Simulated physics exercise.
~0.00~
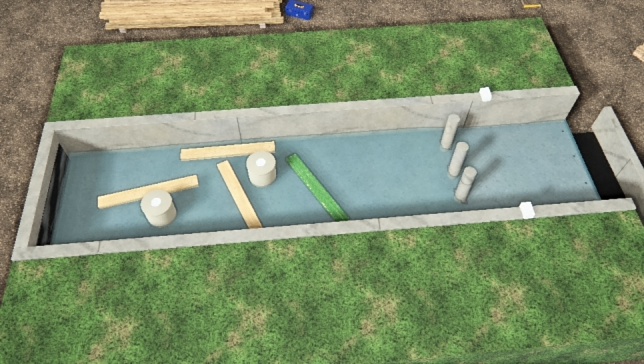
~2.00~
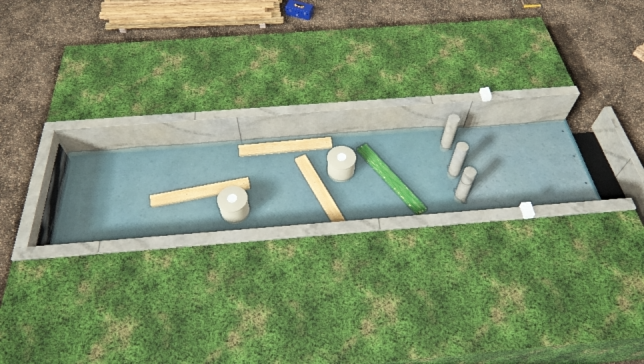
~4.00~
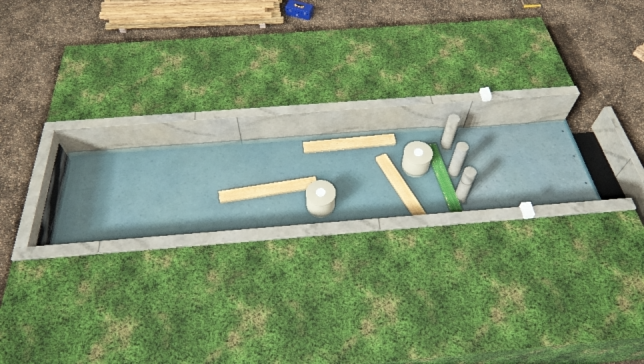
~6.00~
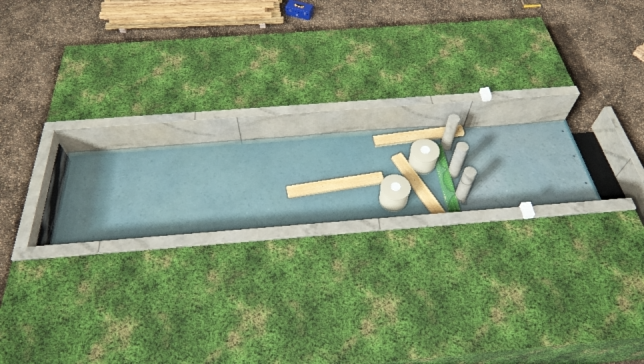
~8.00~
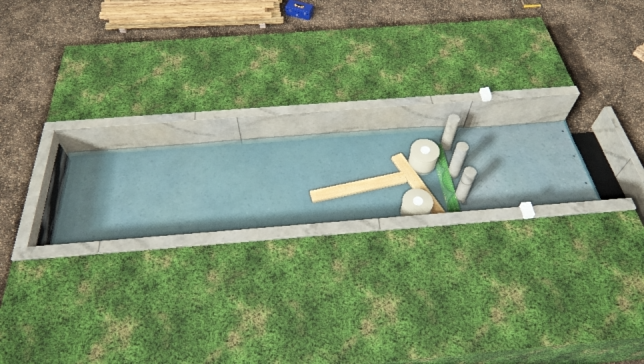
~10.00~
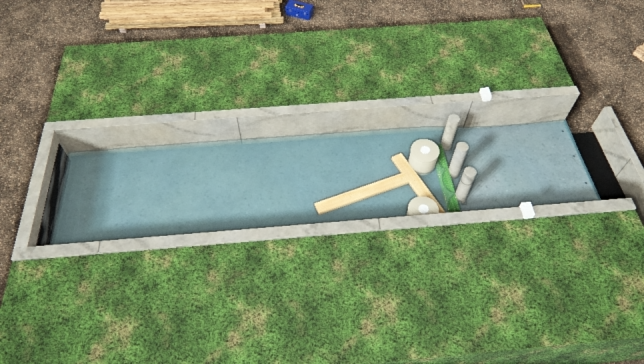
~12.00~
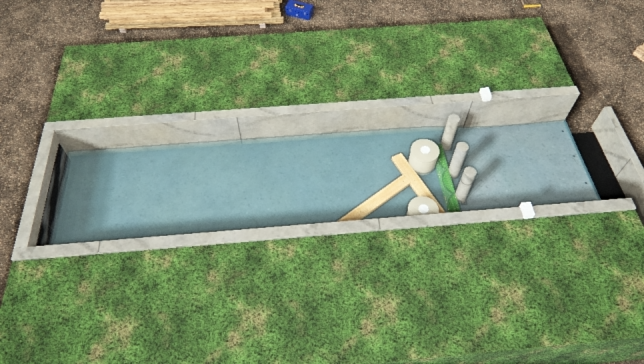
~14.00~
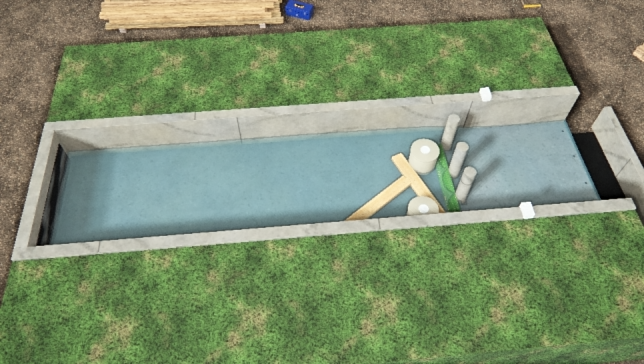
In a shallow water channel between grassy banks, planks and two pale tubs drifted right until the green plank lodged against three grey posts; one wooden plank slipped past and out of sight, while the rest bunched up behind the posts and stayed there.
